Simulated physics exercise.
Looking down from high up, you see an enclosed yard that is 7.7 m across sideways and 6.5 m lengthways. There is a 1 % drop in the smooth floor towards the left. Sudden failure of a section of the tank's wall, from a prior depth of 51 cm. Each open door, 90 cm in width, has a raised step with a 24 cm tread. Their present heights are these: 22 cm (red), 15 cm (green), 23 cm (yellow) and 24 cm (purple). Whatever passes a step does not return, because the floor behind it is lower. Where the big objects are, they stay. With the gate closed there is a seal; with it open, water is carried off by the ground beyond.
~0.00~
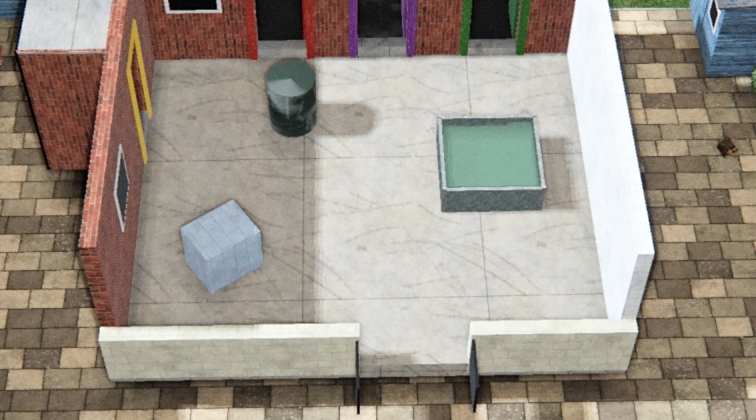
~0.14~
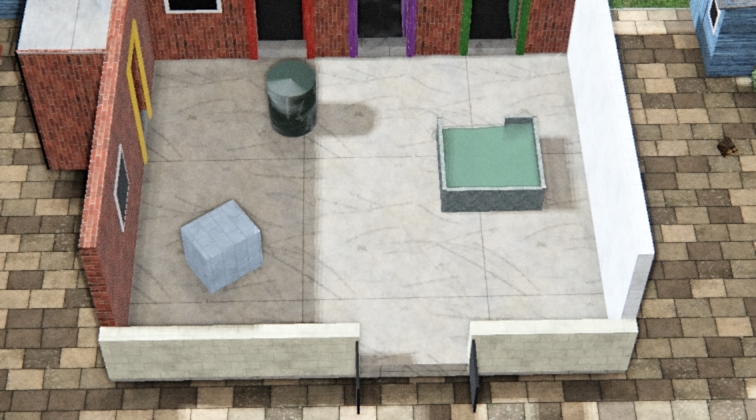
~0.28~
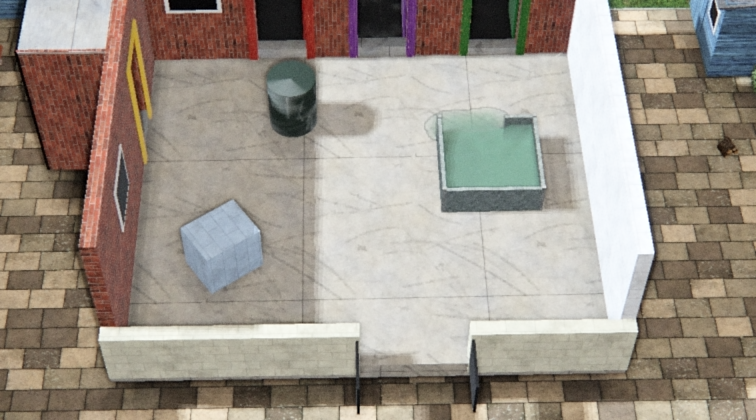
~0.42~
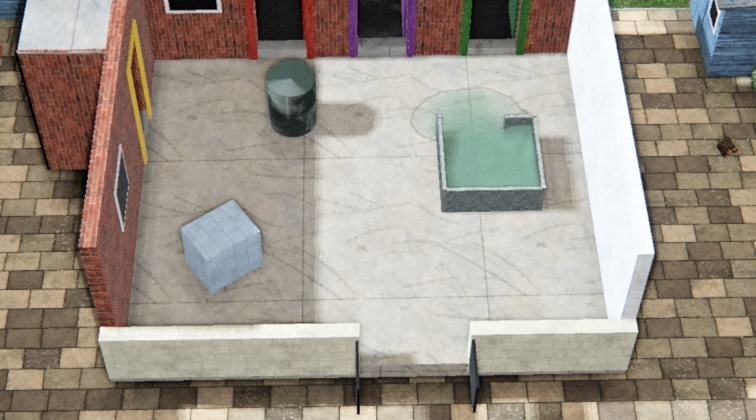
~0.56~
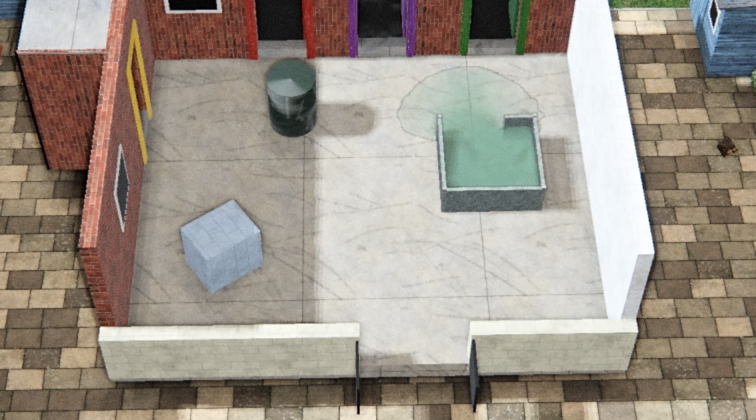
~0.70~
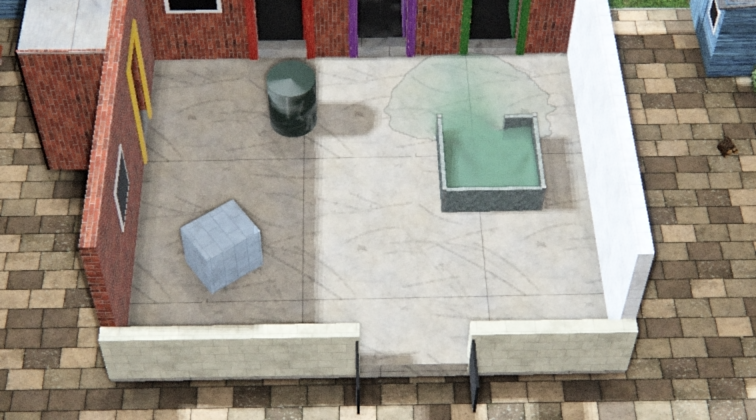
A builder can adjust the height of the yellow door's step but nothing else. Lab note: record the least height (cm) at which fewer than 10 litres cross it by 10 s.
Least height: 5.5 cm.
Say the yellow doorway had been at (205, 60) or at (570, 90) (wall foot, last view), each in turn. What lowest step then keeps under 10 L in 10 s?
You'd want roughly 7.0 cm there first, then roughly 9.0 cm.
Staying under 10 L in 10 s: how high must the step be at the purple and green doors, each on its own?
About 13.5 cm at purple and about 21 cm at green.
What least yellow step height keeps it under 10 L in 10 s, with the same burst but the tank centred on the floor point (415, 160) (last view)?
In that case about 6.5 cm.
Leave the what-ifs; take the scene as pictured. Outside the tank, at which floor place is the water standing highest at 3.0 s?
Near (560, 53).
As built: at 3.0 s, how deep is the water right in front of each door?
Red door 6 cm, green door 15 cm, yellow door 0 cm, purple door 12 cm.
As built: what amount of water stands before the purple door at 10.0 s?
It works out to about 4.0 centimetres deep.
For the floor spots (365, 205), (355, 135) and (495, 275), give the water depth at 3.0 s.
Taking the spots in order: About 0, 0 and 0 centimetres.
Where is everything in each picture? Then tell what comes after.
Still water, 51 cm deep, in the tank at (490, 155); the yellow door at (140, 99) is dry, in the first frame.
Water pours out on the far side and has run 0.3 m, to a hidden place; about 8 cm deep outside, 51 cm at the back, in the second frame.
Water pours out on the far side and has run 0.7 m, to (473, 112); about 9 cm deep outside, 51 cm at the back, in the third frame.
The gap is on the far side, the front 1.2 m out at (465, 92); the back of the tank holds 50 cm, in the fourth frame.
Water pours out on the far side and has run 1.7 m, to (456, 71); about 5 cm deep outside, 44 cm at the back, in the fifth frame.
The front is at (442, 55), 2.1 m from the gap on the far side; 4.0 m2 of floor is wet, 44 cm left at the back; the yellow door at (140, 99), 5.8 m from the gap, is still 4.6 m from the nearest water, in the sixth frame.
After 1.4 s water covers 15 % of the floor, deepest (26 cm) near (474, 54); it has not reached the yellow door.
After 3.0 s water covers 25 % of the floor, deepest (20 cm) near (560, 53); it has not reached the yellow door.
After 10.0 s water covers 65 % of the floor, deepest (8 cm) near (125, 357); 6 cm at the yellow door, 0 litres in over its 23 cm step.
At the yellow door as built, the water arrived by 3.8 s and peaked near 10 cm at 4.2 s.
With a step of 4.5 cm, 20 litres would have come in within the 10 s; with 7.5 cm, 3 litres. So under 10 litres takes about 5.5 cm.
